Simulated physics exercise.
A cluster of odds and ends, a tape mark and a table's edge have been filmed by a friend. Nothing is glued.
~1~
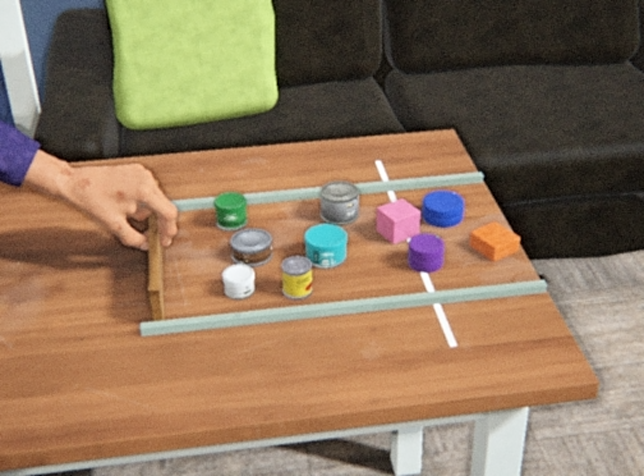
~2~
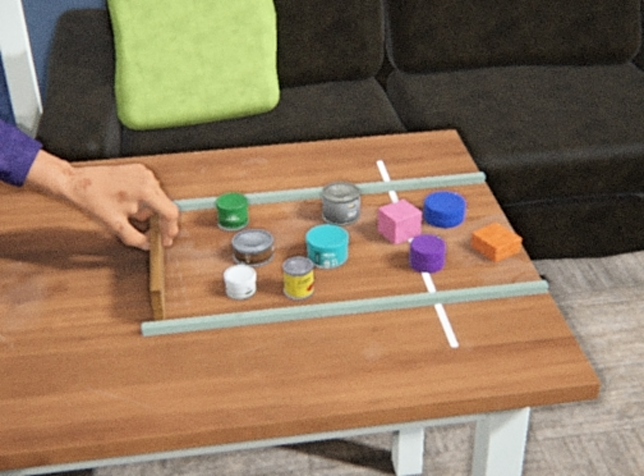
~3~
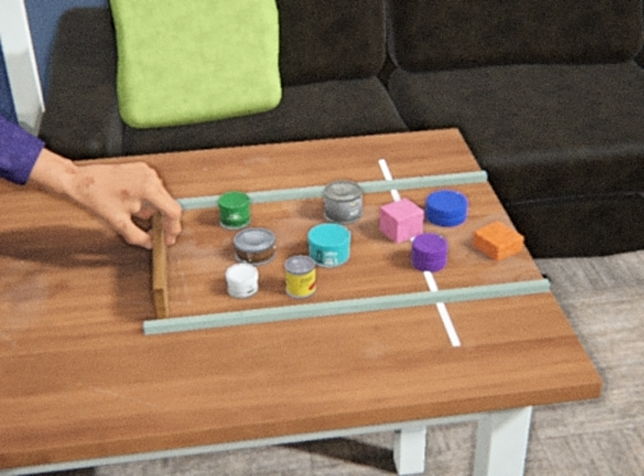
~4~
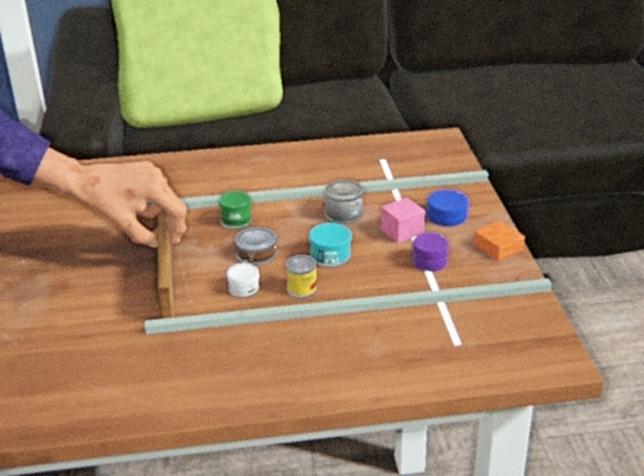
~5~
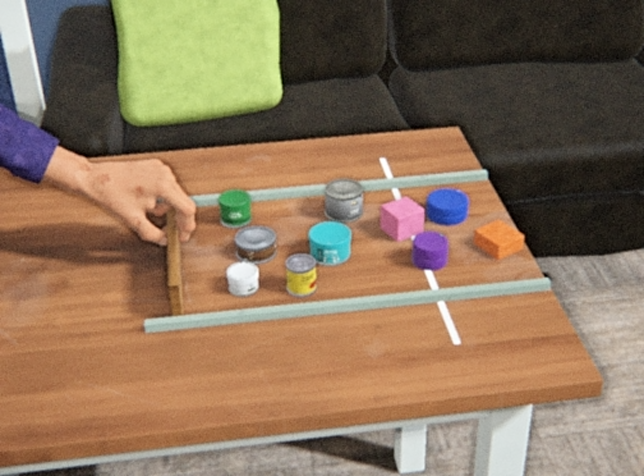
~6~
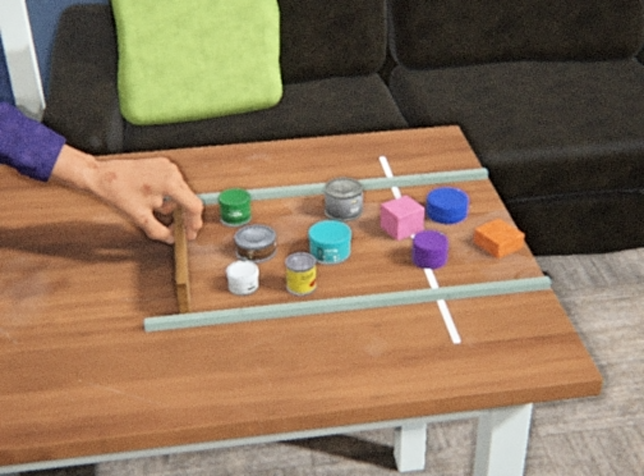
A hand held a small wooden board upright on a table, then slid it slightly right toward a group of little tins, lids and blocks, which stayed still between two pale strips.
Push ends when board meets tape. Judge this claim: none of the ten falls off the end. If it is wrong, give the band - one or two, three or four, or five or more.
No drops.
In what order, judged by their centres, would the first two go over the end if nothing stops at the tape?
Order: Blue lid first, orange block second.
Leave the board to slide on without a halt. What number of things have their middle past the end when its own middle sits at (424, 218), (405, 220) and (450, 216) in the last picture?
0; 0; 2.
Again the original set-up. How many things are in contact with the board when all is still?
That would be 4 of them.
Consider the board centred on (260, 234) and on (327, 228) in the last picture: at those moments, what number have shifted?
4 and 6.
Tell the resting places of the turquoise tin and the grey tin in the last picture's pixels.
The turquoise tin settles near (463, 240); as for the grey tin, near (449, 189).
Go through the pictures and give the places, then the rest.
The first picture shows orange block (495, 241); blue lid (443, 209); purple lid (426, 254); board (156, 248); tape (410, 241).
The second picture shows blue lid (444, 209); board (157, 248).
The third picture shows purple lid (429, 253); green pot (235, 211).
The fourth picture shows orange block (499, 241); grey tin (344, 202).
The fifth picture shows blue lid (447, 207); yellow tin (301, 275).
The sixth picture shows orange block (499, 238); blue lid (447, 206); purple lid (430, 250); board (181, 242); tape (414, 237).
Soon after, none off yet; orange block at rest near (499, 238); blue lid at rest near (447, 206); purple lid at rest near (430, 250).
Then, none off yet; orange block at rest near (499, 238); blue lid at rest near (450, 206); purple lid moved about its own width near (459, 254).
At rest, the number that fall off is zero.
